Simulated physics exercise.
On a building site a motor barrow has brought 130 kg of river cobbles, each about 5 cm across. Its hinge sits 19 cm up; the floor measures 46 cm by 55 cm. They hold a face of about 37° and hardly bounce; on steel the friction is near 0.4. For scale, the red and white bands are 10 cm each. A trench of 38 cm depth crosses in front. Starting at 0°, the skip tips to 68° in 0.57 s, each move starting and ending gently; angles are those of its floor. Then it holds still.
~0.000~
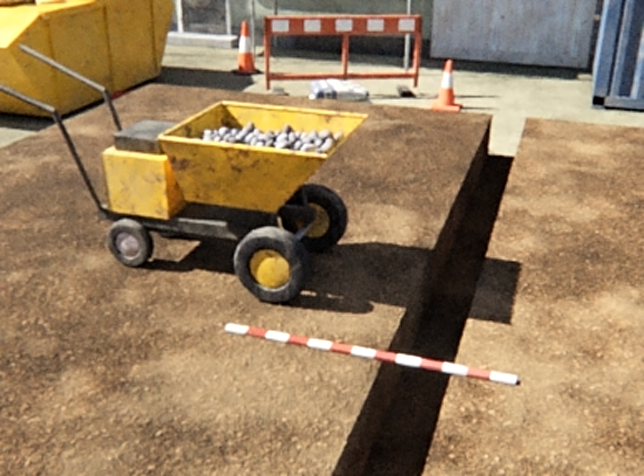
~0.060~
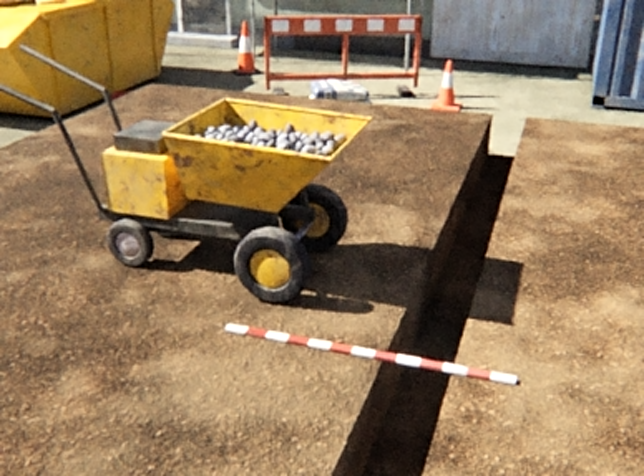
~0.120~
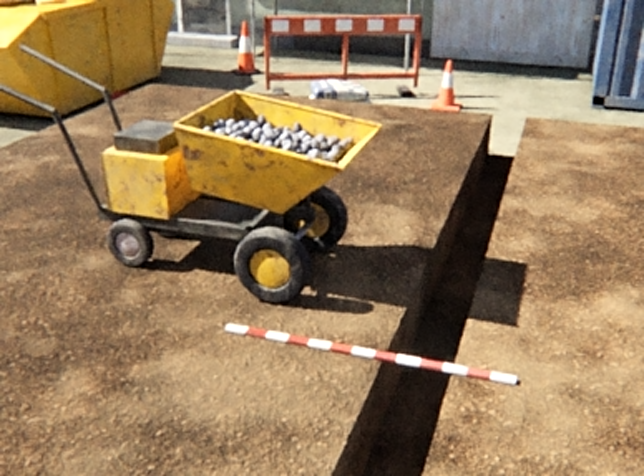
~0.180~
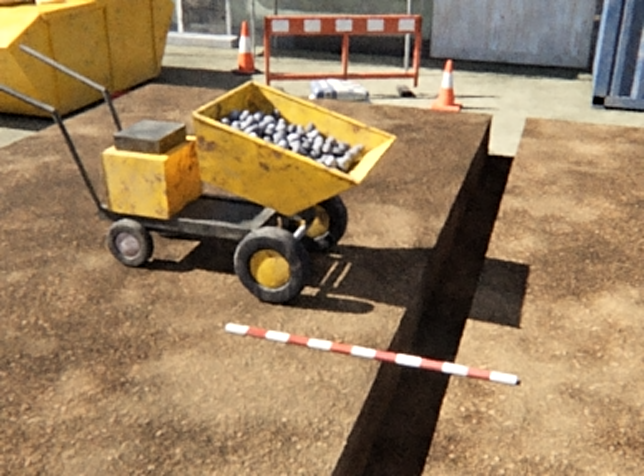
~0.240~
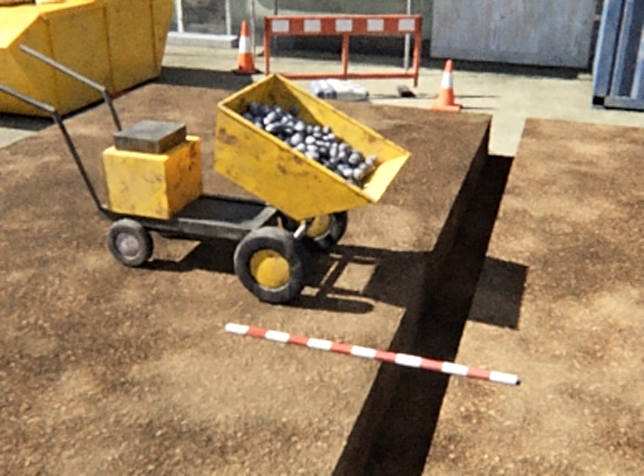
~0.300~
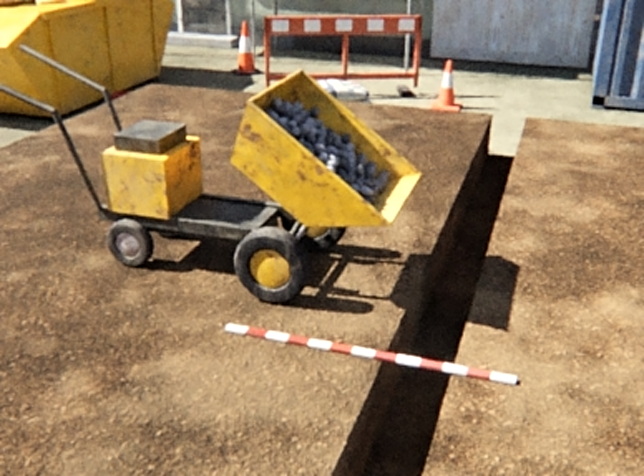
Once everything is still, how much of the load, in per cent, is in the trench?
Some 69 per cent of it.
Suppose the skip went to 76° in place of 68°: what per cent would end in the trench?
Then about 80 per cent.
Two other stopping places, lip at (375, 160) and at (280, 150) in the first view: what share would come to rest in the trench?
About 25 and 75 per cent.
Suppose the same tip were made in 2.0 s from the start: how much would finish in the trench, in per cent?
It would be near 95 per cent.
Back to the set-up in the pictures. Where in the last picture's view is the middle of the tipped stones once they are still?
Around (454, 342).
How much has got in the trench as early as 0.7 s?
About 20 per cent by then.
After 0.4 s the floor is at 58°; 100 % in the skip; the foremost stones are at (398, 234).
After 0.7 s the floor is at 68°; 78 % in the skip, 20 % in the trench, 1 % past the trench; the foremost stones are at (478, 289).
After 1.0 s the floor is at 68°; 21 % in the skip, 47 % in the trench, 32 % past the trench; the foremost stones are at (638, 330).
After 3.0 s the floor is at 68°; 0 % in the skip, 69 % in the trench, 31 % past the trench; the foremost stones are past the picture's edge.
